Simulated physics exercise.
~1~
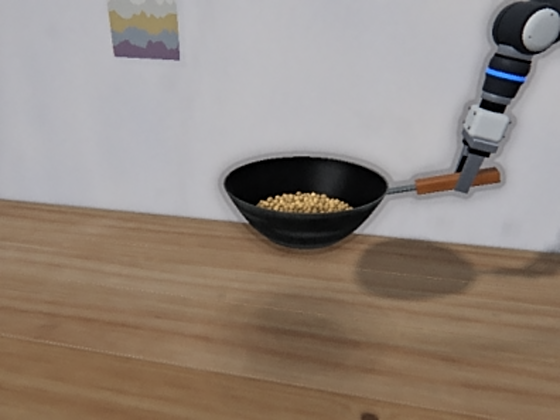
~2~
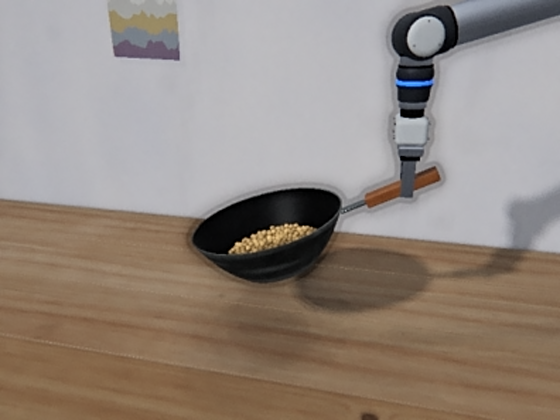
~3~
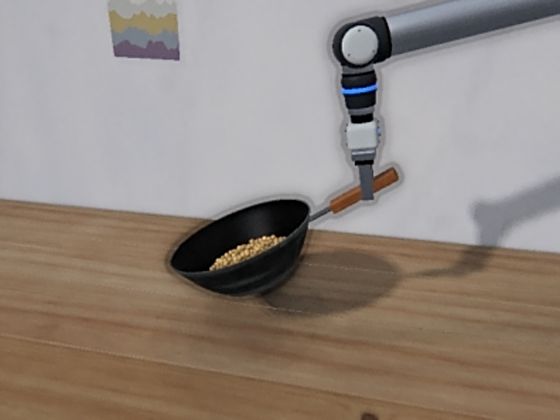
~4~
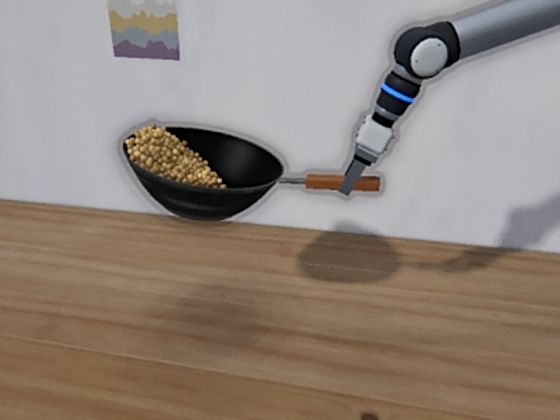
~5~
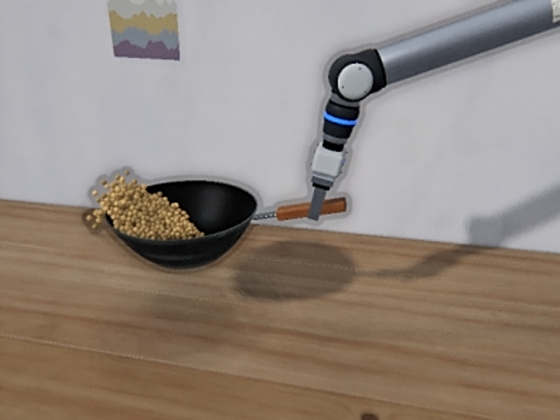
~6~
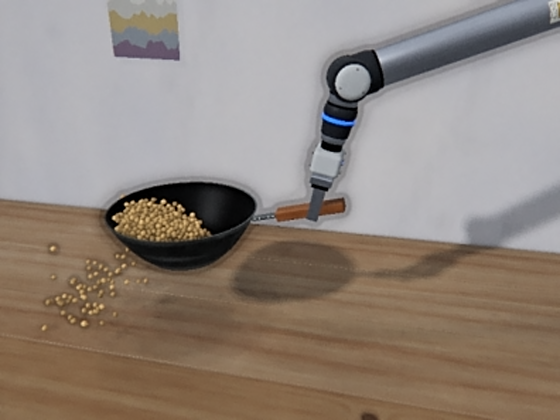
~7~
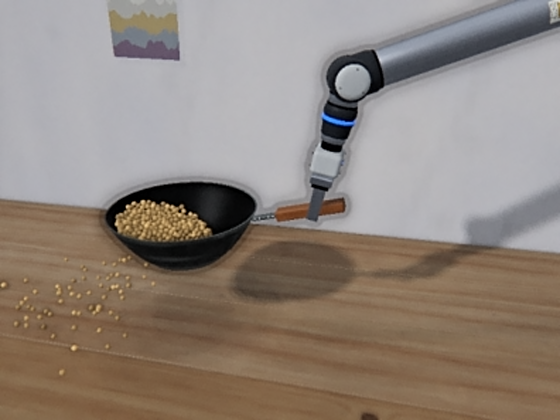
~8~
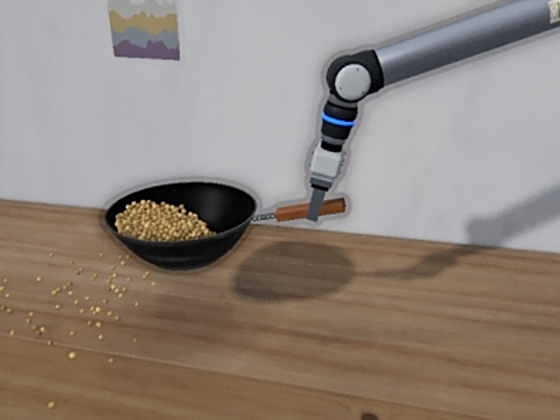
Robot arm swinging a black wok of dried chickpeas leftward, dipping, lifting and lowering it, some spilling over the left rim onto the table.
